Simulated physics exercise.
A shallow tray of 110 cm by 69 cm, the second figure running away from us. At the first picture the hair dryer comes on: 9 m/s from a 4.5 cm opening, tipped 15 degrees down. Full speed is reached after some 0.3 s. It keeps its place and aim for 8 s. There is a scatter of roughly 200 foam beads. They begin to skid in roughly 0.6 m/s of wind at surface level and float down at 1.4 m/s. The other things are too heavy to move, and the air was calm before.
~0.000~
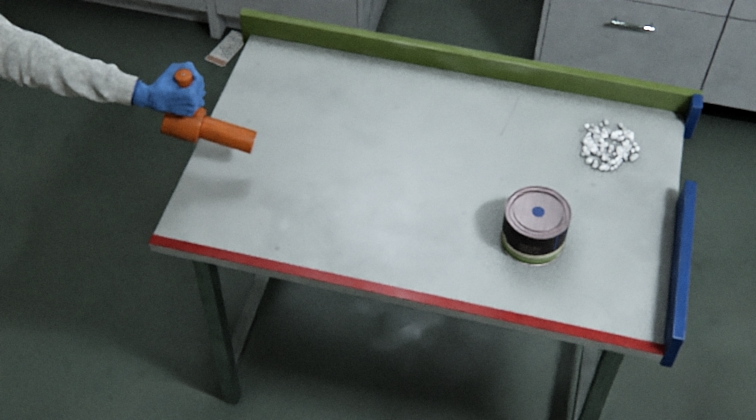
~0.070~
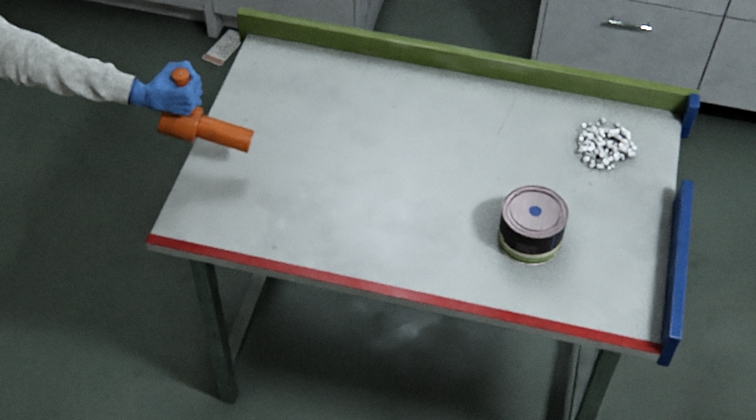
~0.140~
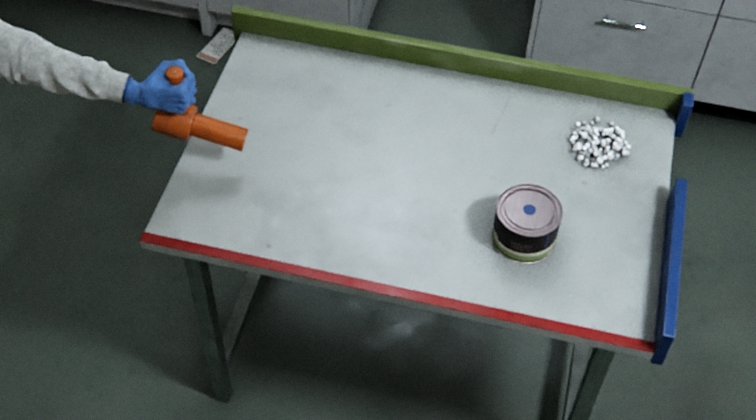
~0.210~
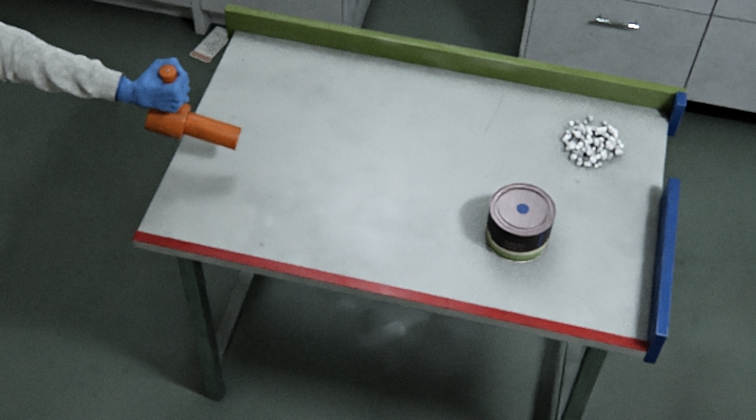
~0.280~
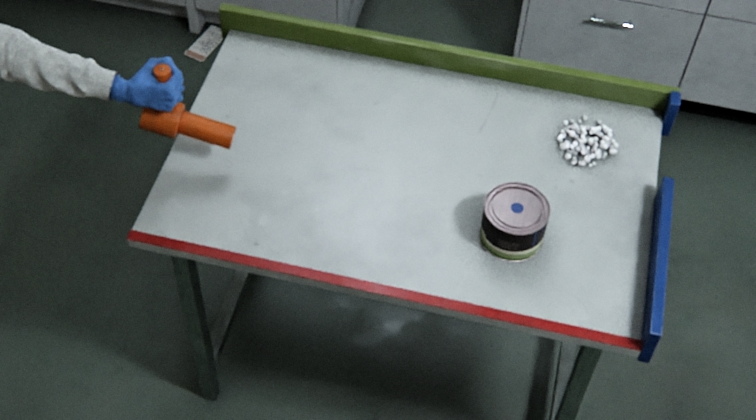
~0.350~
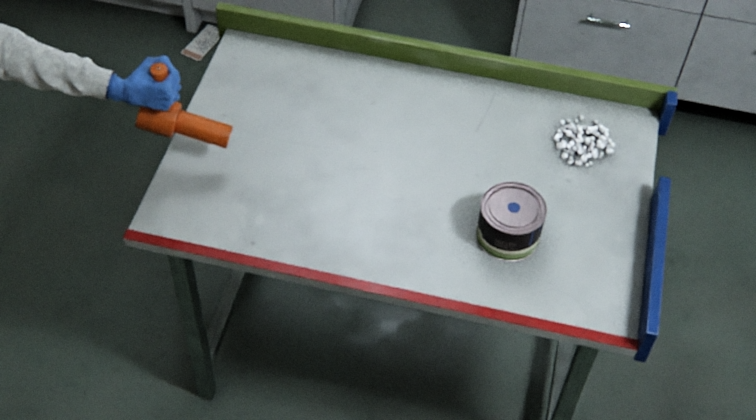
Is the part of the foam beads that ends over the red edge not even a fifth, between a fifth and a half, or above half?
Of the foam beads, less than a fifth end over the red edge.
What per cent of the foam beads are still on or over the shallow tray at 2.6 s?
Some 4 per cent.
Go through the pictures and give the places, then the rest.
In the first picture, the middle of the foam beads is near (611, 149), none has stirred yet and the mouth of the hair dryer is at (254, 143).
In the second picture, the middle of the foam beads is near (603, 144), none has stirred yet and the red edge is centred on (394, 297).
In the third picture, the middle of the foam beads is near (597, 142), none has stirred yet and the top of a tin is at (530, 209).
In the fourth picture, the middle of the foam beads is near (590, 142) and none has stirred yet.
In the fifth picture, the middle of the foam beads is near (584, 141) and none has stirred yet.
In the sixth picture, the middle of the foam beads is near (581, 141) and none has stirred yet.
After 1.6 s, 8 % are on the move or not yet settled, 0 % are over the red edge.
After 2.6 s, 2 % are on the move or not yet settled, 0 % are over the red edge.
After 4.4 s, 1 % are on the move or not yet settled, 0 % are over the red edge.
After 8.0 s, at the end, 0 % are over the red edge.
